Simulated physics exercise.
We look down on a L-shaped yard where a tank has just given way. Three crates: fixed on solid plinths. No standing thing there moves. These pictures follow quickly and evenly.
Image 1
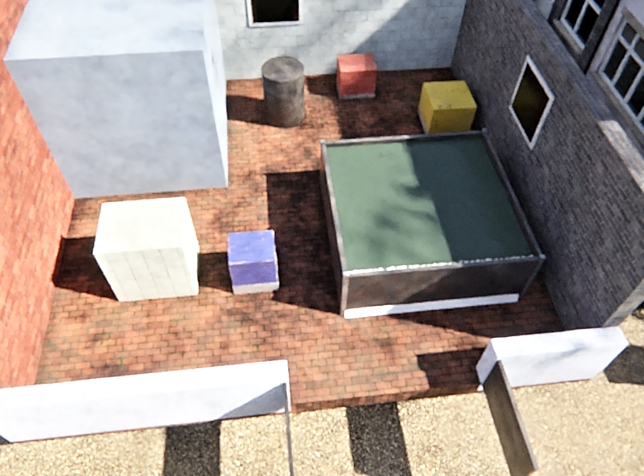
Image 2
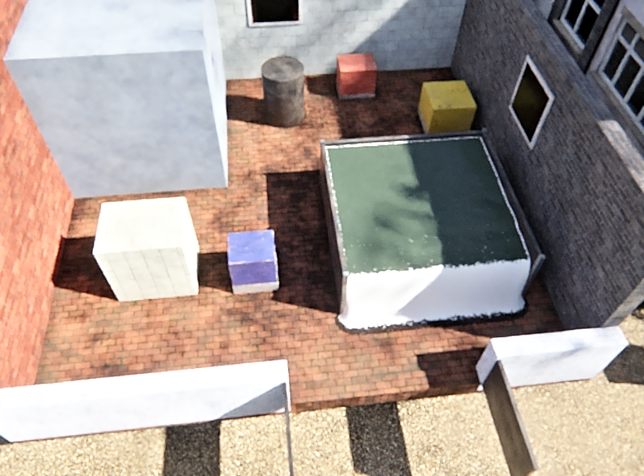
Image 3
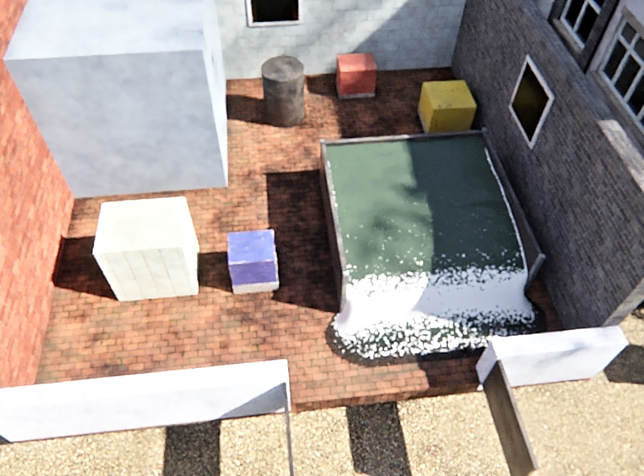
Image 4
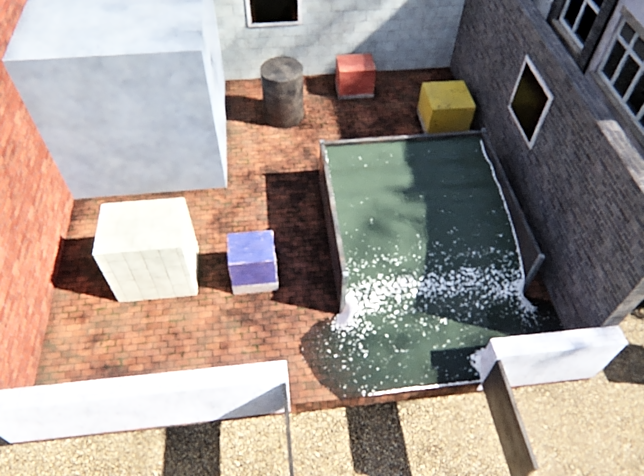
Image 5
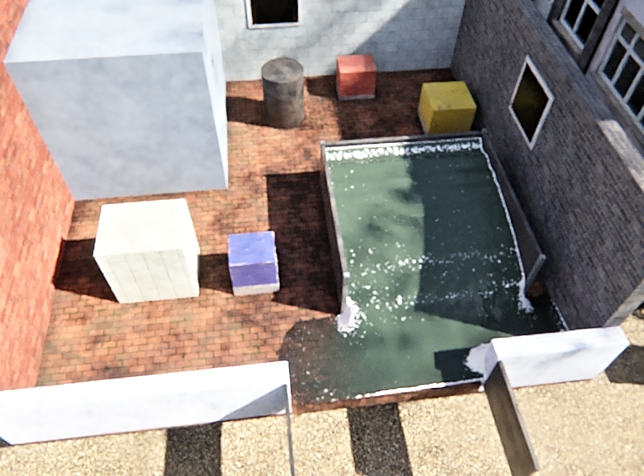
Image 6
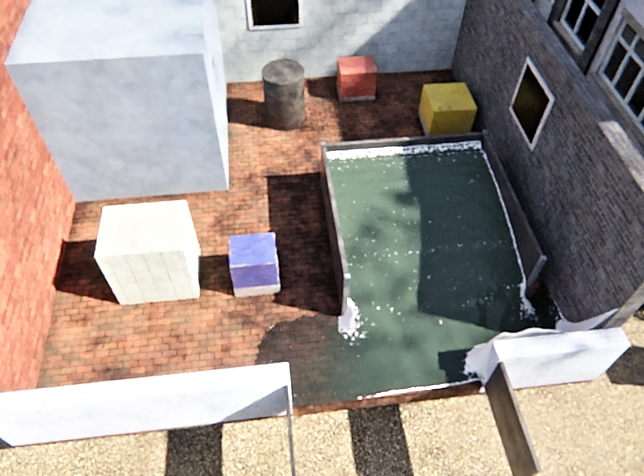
Green water sits still in an open tank in a brick-paved yard with colored crates and a dark barrel, until it bursts white through the near side. It pours forward across the paving to the low front wall, then spreads left, darkening the bricks, while the crates stay put.
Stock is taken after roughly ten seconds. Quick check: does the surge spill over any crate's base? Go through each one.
I expect the yellow crate to be touched by the water; I expect the blue crate to stay untouched; I expect the red crate to be touched by the water.
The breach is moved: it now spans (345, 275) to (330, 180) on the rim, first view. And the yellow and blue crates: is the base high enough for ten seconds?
The yellow crate is reached; the blue crate is reached.
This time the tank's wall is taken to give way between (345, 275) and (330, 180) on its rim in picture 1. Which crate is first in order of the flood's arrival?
It's the blue-painted one.
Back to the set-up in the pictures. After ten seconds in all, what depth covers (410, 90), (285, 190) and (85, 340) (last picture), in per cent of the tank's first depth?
I'd put them at close to 2 per cent, then 2 per cent, then 4 per cent.
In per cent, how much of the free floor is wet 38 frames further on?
Estimate: Some 70 in a hundred.
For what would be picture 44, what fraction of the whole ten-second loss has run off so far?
I get 85 percent.
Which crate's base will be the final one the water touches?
Note: The crate marked blue.
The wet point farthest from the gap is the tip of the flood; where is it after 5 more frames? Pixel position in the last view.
Front's tip: Near (149, 404).
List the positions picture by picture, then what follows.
In the first frame, still water in the open tank at (422, 199).
In the second frame, the front is at (339, 318), out from the gap at (436, 289).
In the third frame, water pours out at (435, 291) and has run to (334, 342).
In the fourth frame, water pours out at (434, 294) and has run to a hidden place.
In the fifth frame, the front is at a hidden place, out from the gap at (435, 295).
In the sixth frame, water pours out at (436, 296) and has run to a hidden place.
A moment on, water covers 20 % of the floor; the yellow crate not reached, the blue crate not reached, the red crate not reached.
Next, water covers 25 % of the floor; the yellow crate water round its plinth, the blue crate not reached, the red crate not reached.
Then, water covers 40 % of the floor; the yellow crate water round its plinth, the blue crate not reached, the red crate water round its plinth.
Later, water covers 70 % of the floor; the yellow crate water round its plinth, the blue crate not reached, the red crate water round its plinth.
In the end, water covers 95 % of the floor; the yellow crate was topped, the blue crate stayed above the water, the red crate was topped.
